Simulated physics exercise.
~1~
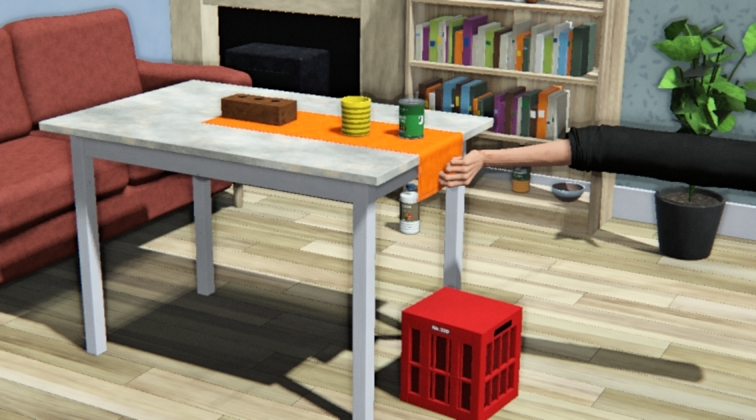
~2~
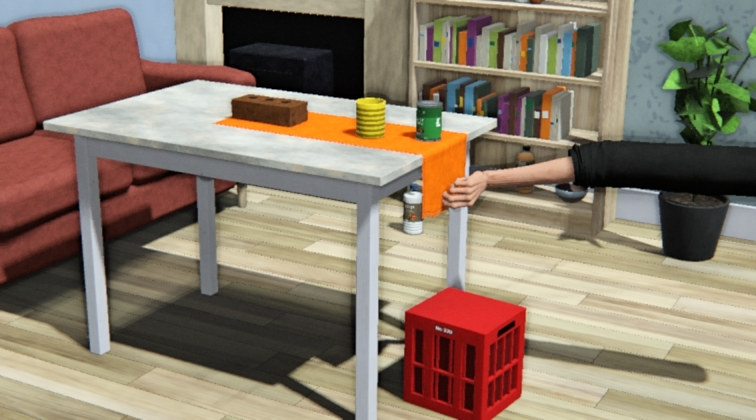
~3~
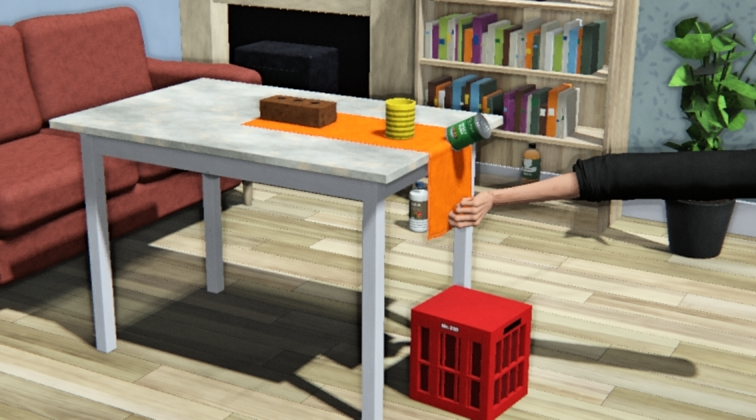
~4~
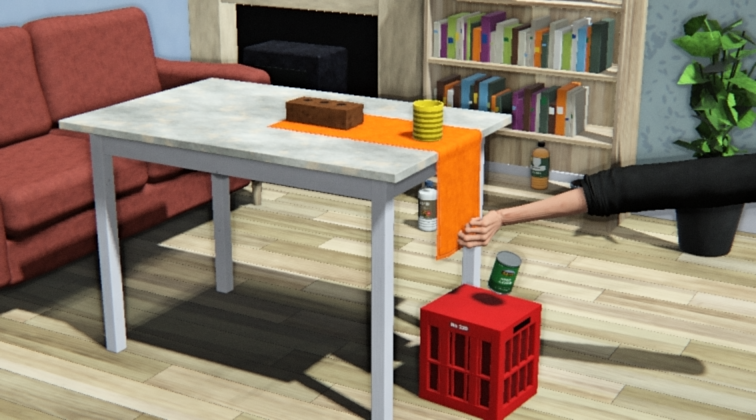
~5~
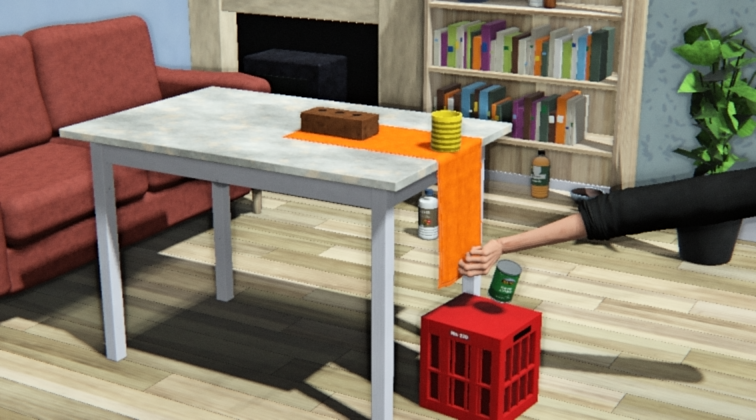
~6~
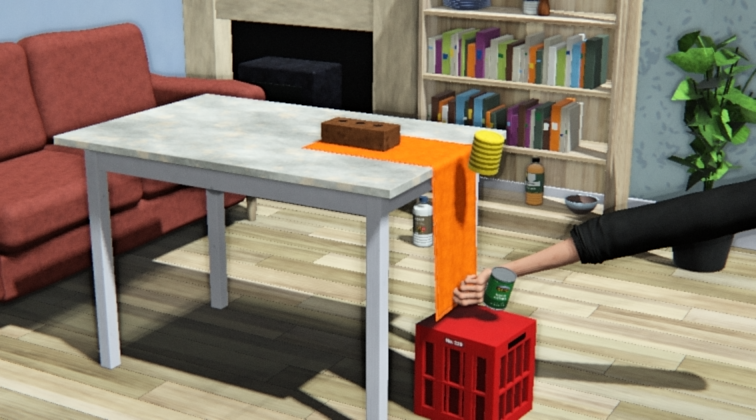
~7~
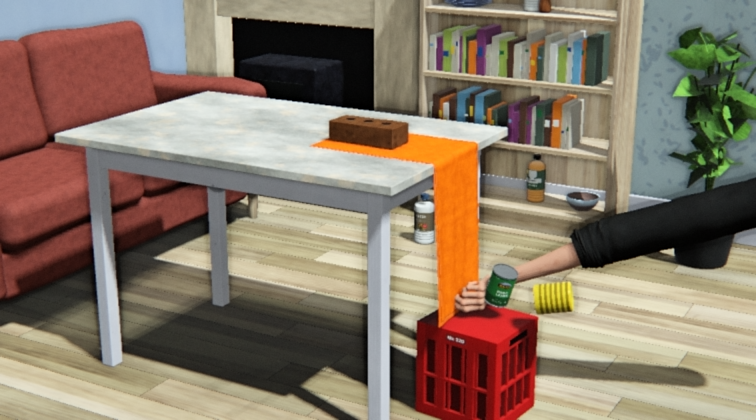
A hand pulls an orange runner down, and the green tin, then yellow mug, fall.
